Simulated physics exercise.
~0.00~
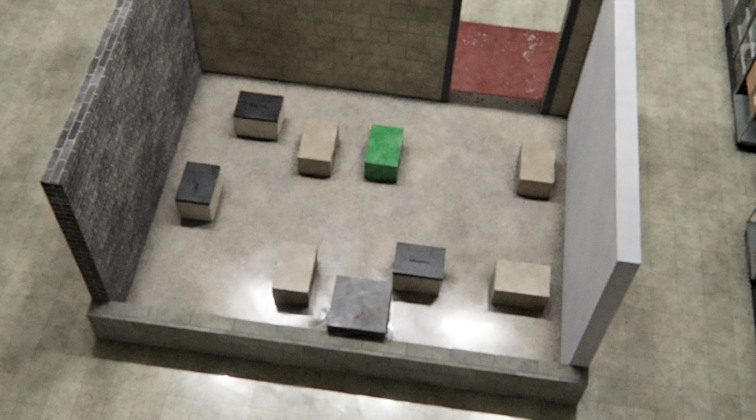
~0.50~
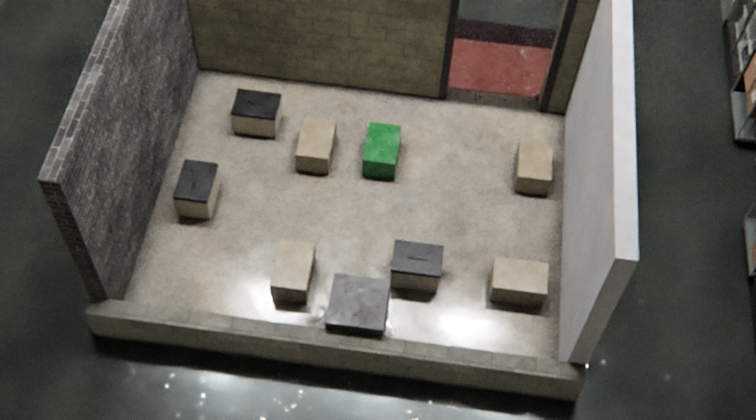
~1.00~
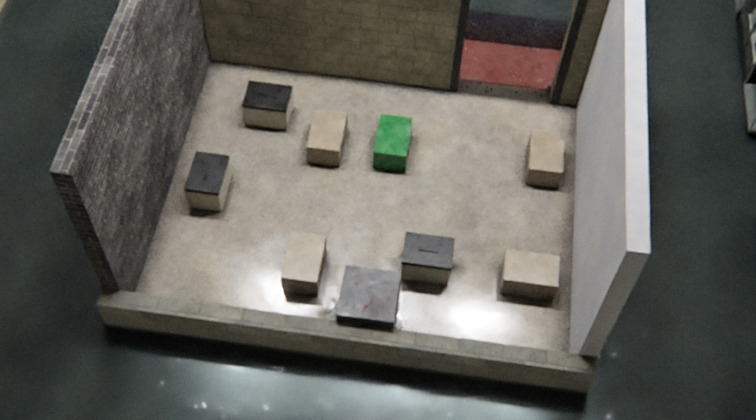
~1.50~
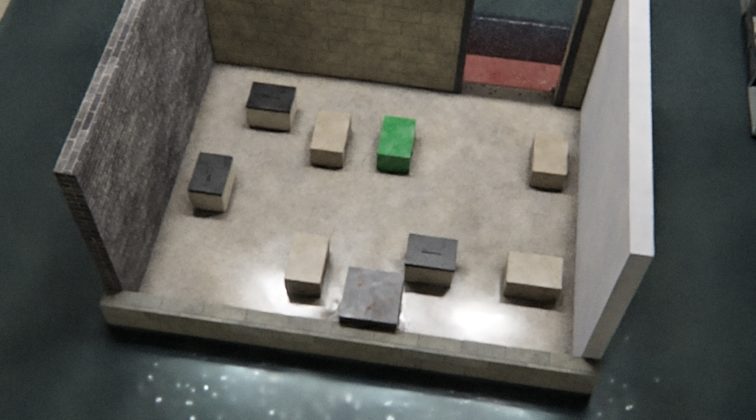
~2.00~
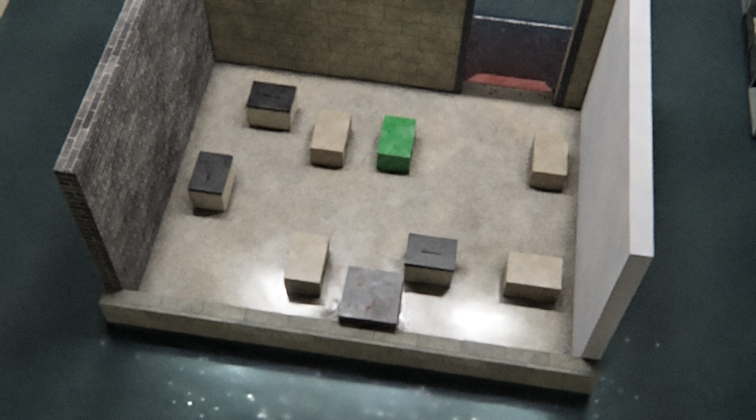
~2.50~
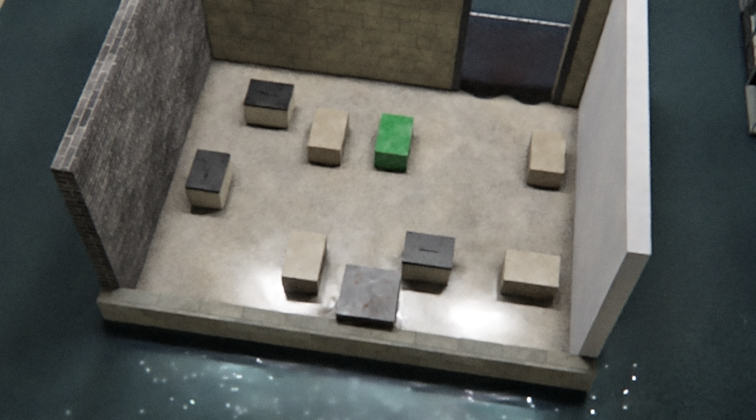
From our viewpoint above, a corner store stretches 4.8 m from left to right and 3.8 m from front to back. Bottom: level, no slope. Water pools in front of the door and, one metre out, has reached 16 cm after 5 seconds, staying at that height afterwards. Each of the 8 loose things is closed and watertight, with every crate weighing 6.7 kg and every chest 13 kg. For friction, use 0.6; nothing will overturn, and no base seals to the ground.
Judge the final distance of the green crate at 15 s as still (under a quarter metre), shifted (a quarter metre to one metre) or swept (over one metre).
It is displaced moderately.
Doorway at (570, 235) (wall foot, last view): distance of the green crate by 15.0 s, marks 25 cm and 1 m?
Then the green crate would have gone a long way.
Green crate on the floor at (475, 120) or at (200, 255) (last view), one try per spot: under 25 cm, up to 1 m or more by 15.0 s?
Goes far off, then goes a bit.
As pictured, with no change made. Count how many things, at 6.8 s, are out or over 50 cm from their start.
At that moment it comes to 1.
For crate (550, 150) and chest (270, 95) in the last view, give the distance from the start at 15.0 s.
First 400 cm, then 0 cm.
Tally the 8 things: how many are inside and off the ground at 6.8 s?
By my count, 1.
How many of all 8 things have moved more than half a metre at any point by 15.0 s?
The tally stands at 4.
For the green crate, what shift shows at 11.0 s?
Roughly 20 centimetres by that point.
After 3.5 s the green crate is near (395, 134), 0.0 m from its start, aground; 0 afloat.
After 6.8 s the green crate is near (390, 134), 0.1 m from its start, aground; 1 afloat.
After 11.0 s the green crate is near (382, 133), 0.2 m from its start, aground; 3 afloat.
After 15.0 s the green crate is near (361, 115), 0.5 m from its start, afloat; 7 afloat.
